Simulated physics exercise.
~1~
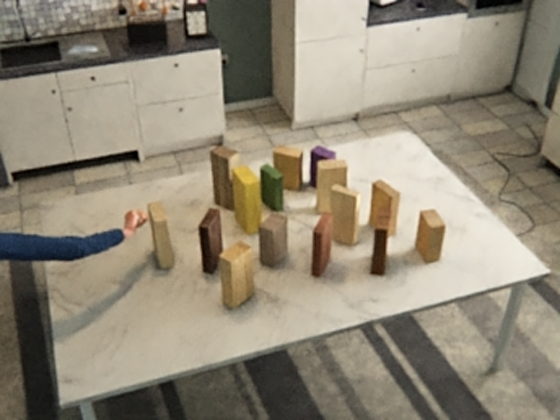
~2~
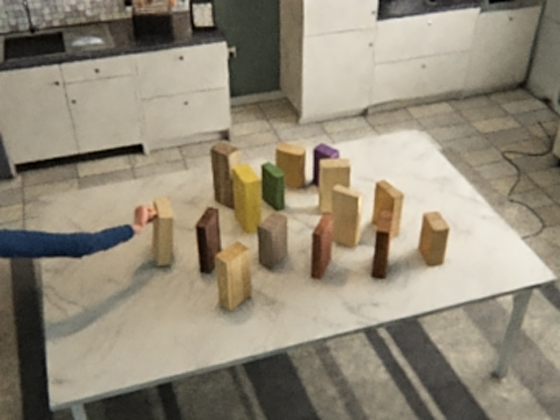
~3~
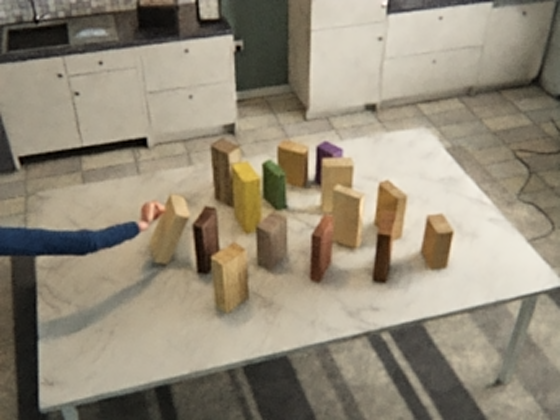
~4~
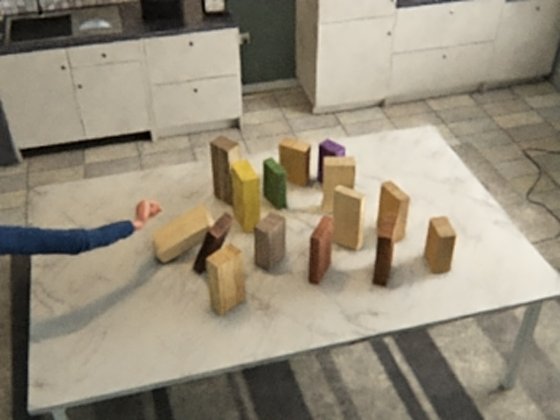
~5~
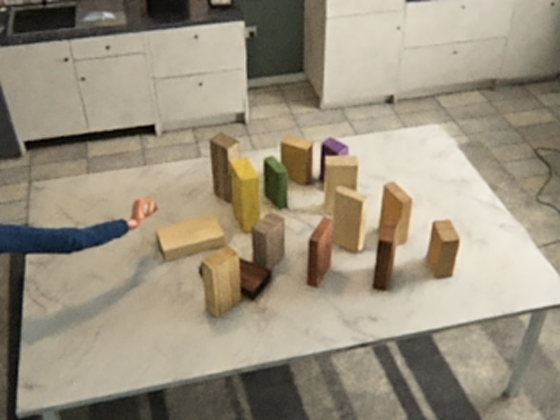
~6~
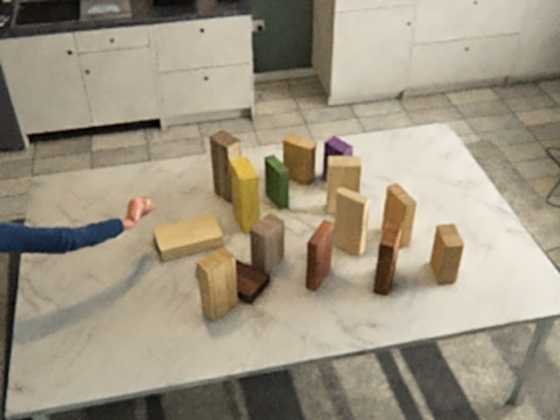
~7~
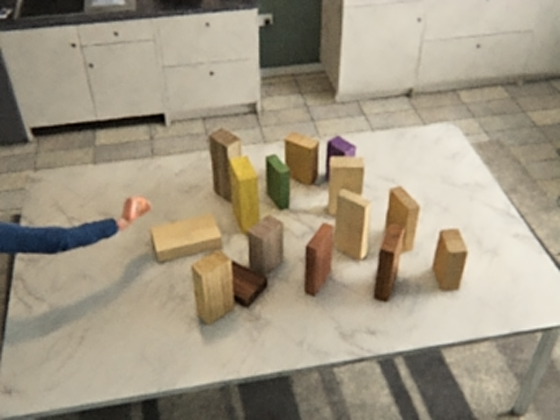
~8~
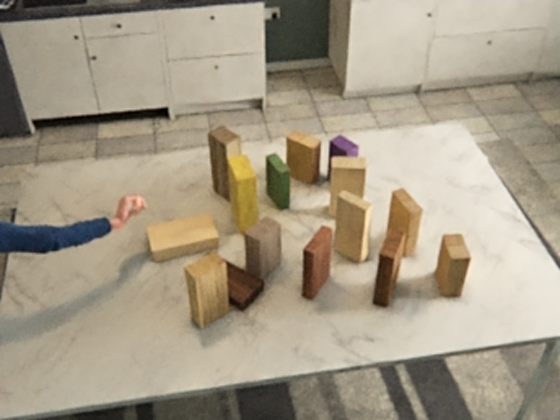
The clip opens on a pale marble table crowded with upright wooden blocks, among them a purple, a green and a yellow one, as a hand in a blue sleeve reaches in from the left. The fingers push the light wooden block at the left end, and it tips to the right. It falls against the dark brown block beside it, which leans and then topples too. Both come to rest lying on the table, the dark one partly behind a standing light block. The hand draws back slightly, and all the other blocks, including the coloured ones, remain standing.
